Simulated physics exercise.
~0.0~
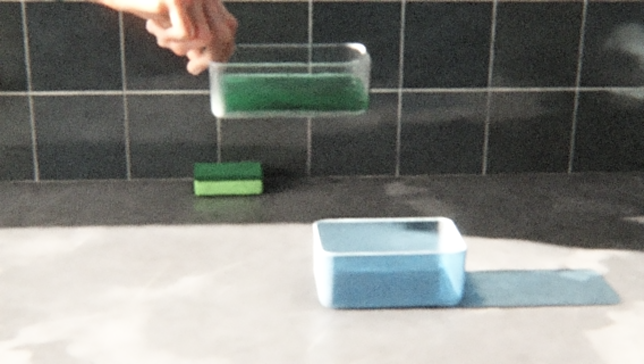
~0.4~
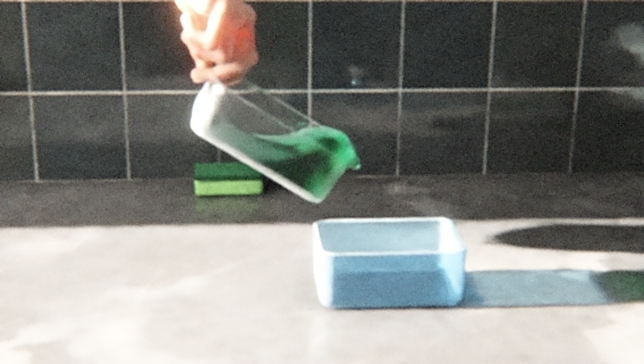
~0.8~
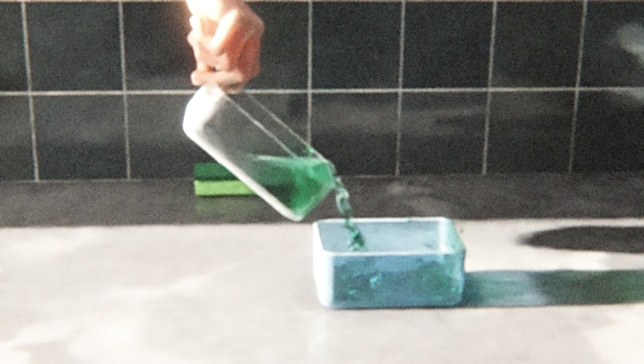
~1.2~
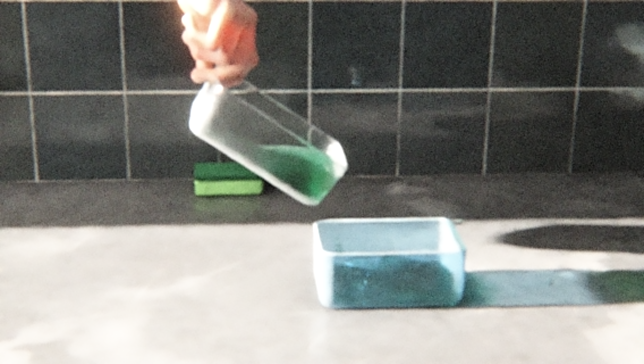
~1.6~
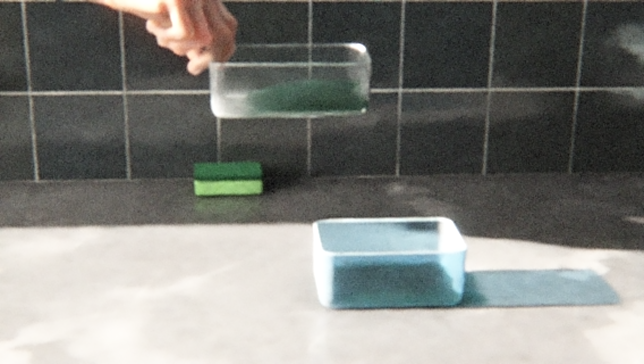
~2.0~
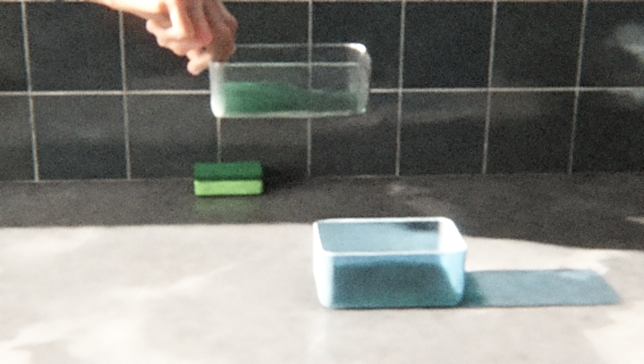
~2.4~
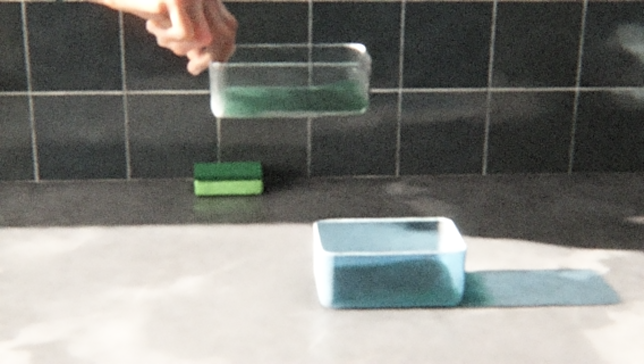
A hand tips green liquid from a clear tub into a box, then levels it.
